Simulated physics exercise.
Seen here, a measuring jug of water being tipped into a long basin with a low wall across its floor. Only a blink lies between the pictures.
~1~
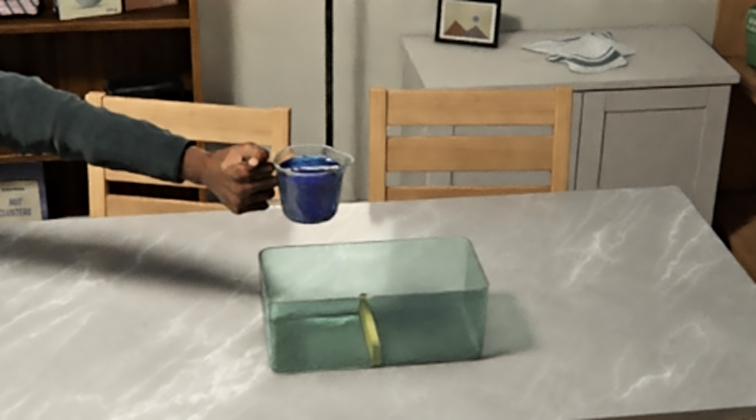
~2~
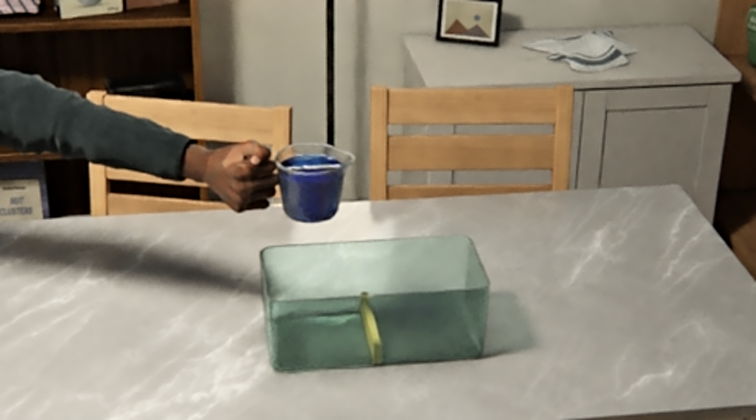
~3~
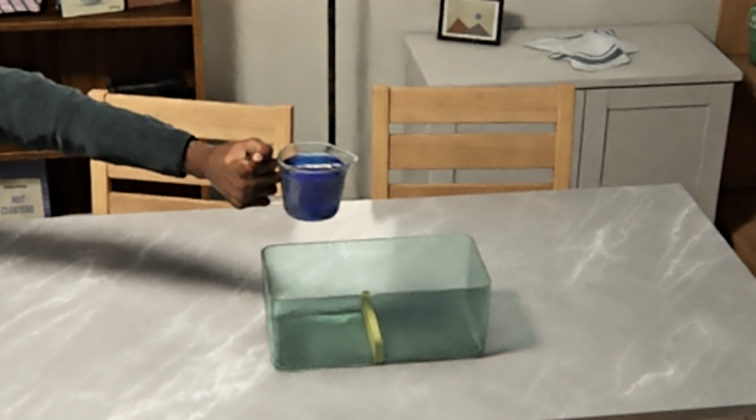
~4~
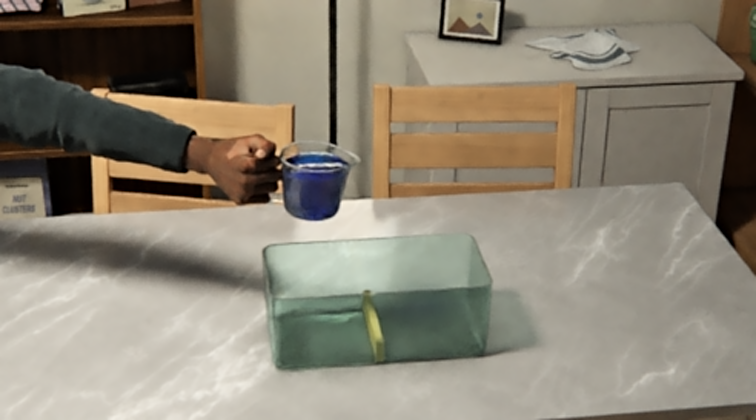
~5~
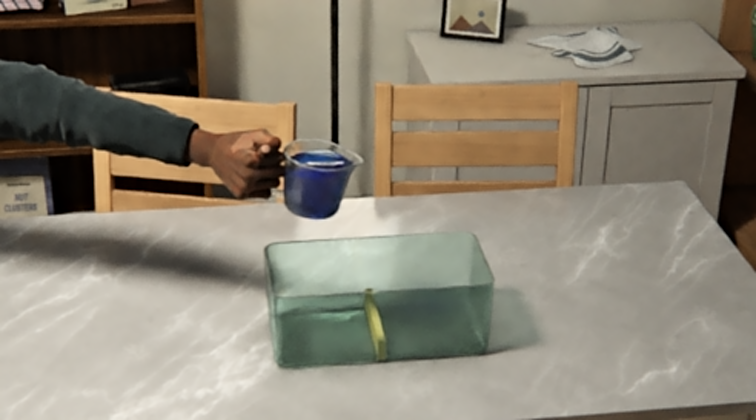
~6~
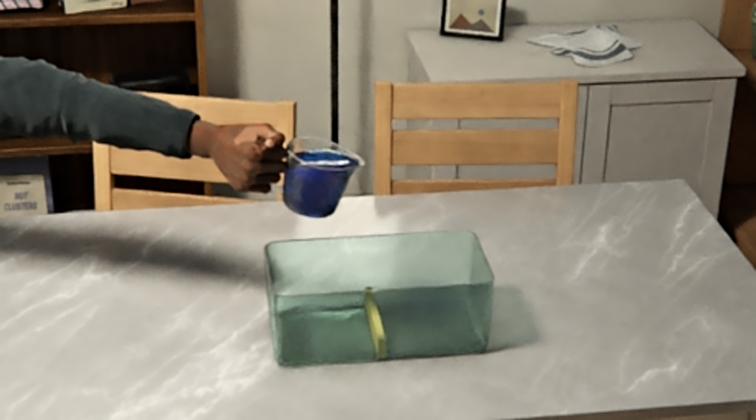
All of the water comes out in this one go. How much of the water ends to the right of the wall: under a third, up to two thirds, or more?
In the end above two thirds is right of the wall.
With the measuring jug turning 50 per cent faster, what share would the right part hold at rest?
Some 90 per cent.
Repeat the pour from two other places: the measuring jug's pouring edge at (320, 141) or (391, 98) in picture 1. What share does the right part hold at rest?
In turn 55 and 85 in a hundred.
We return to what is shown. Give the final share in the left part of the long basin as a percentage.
Close to 10 per cent.
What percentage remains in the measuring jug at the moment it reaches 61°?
Roughly 70 in a hundred.
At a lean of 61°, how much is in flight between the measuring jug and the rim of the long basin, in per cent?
Near 20 %.
A moment on, the measuring jug is tipped part way and 69 per cent is still to pour, 0 is left of the wall and 11 right of it.
Next, the measuring jug is tipped on its side and 19 per cent is still to pour, 2 is left of the wall and 62 right of it.
Then the measuring jug is tipped on its side and 2 per cent is still to pour, 5 is left of the wall and 90 right of it.
Later the measuring jug is tipped on its side and 0 per cent is still to pour, 8 is left of the wall and 90 right of it.
Finally, 8 per cent lies left of the wall, 90 right of it and 2 outside.
